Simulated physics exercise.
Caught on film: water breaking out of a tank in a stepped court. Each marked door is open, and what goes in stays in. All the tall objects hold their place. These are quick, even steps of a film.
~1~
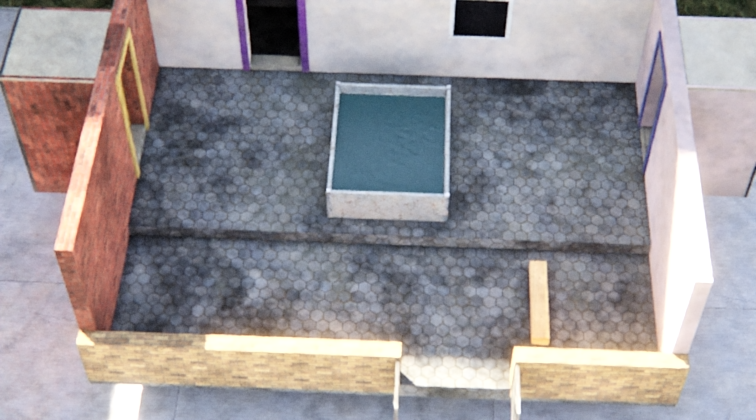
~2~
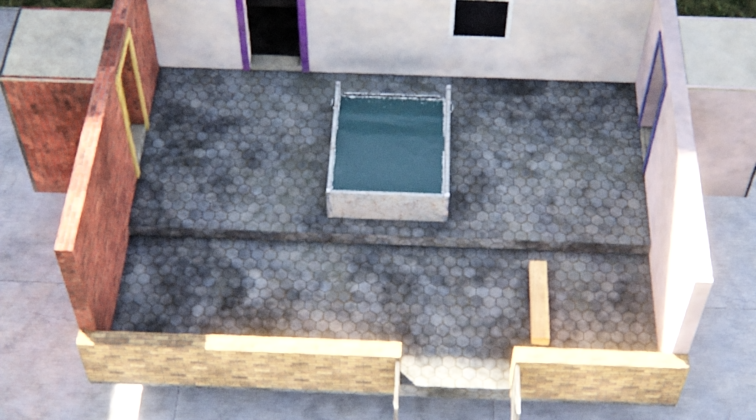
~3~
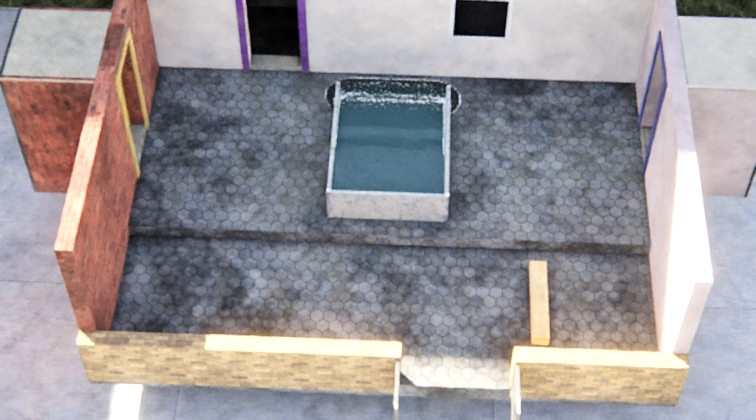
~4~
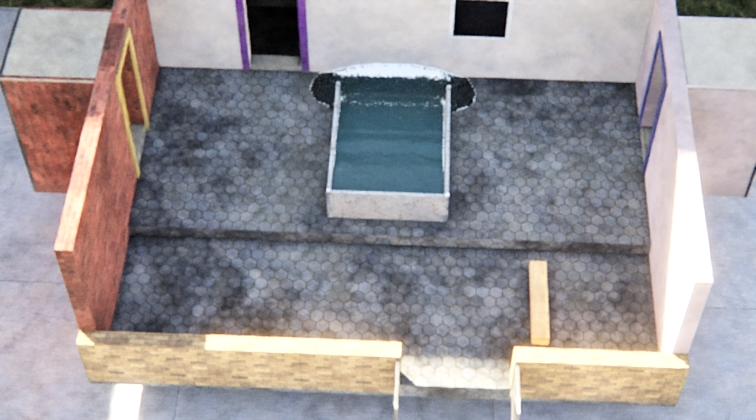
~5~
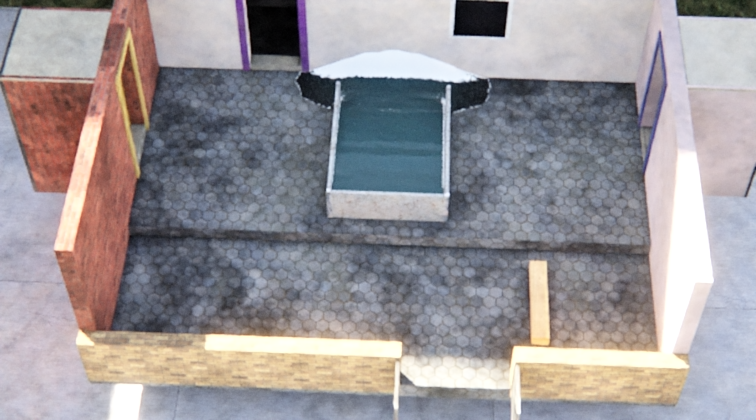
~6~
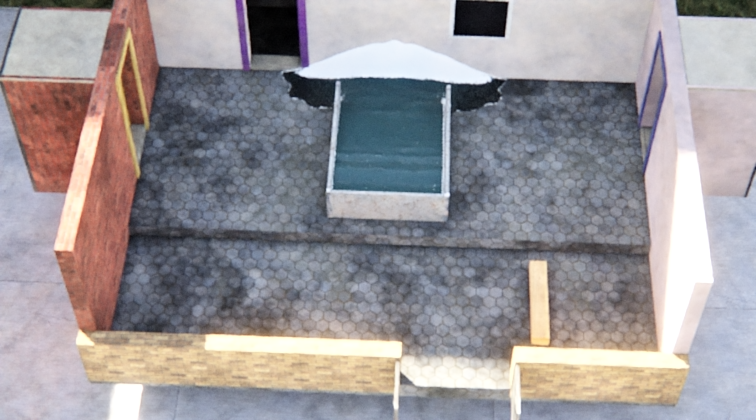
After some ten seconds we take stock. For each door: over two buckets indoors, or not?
One by one: The purple door holds within the limit; the blue door floods; the yellow door holds within the limit.
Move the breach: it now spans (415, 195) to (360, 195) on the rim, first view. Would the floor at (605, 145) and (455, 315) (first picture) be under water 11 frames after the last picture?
In turn: Dry, under water.
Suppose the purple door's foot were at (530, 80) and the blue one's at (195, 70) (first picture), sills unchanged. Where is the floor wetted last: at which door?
It is the yellow one.
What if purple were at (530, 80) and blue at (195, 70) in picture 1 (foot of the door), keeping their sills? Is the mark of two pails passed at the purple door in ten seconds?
My reading: The purple door stays under.
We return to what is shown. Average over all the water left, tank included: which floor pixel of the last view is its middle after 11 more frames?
Around (392, 125).
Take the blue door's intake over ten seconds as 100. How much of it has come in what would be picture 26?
About 45 per cent.
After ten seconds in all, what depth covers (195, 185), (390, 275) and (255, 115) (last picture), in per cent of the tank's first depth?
About 6, 6 and 4 per cent.
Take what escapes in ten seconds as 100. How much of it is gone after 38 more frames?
Close to 60 %.
A moment on, water covers 10 % of the floor; the purple door wet at the sill, nothing in, the blue door not reached, the yellow door not reached.
Next, water covers 25 % of the floor; the purple door wet at the sill, nothing in, the blue door wet at the sill, nothing in, the yellow door not reached.
Then, water covers 40 % of the floor; the purple door wet at the sill, nothing in, the blue door over two buckets in, the yellow door wet at the sill, nothing in.
Later, water covers 60 % of the floor; the purple door wet at the sill, nothing in, the blue door far over two buckets in, the yellow door wet at the sill, nothing in.
In the end, water covers 80 % of the floor; the purple door wet at the sill, nothing in, the blue door far over two buckets in, the yellow door wet at the sill, nothing in.
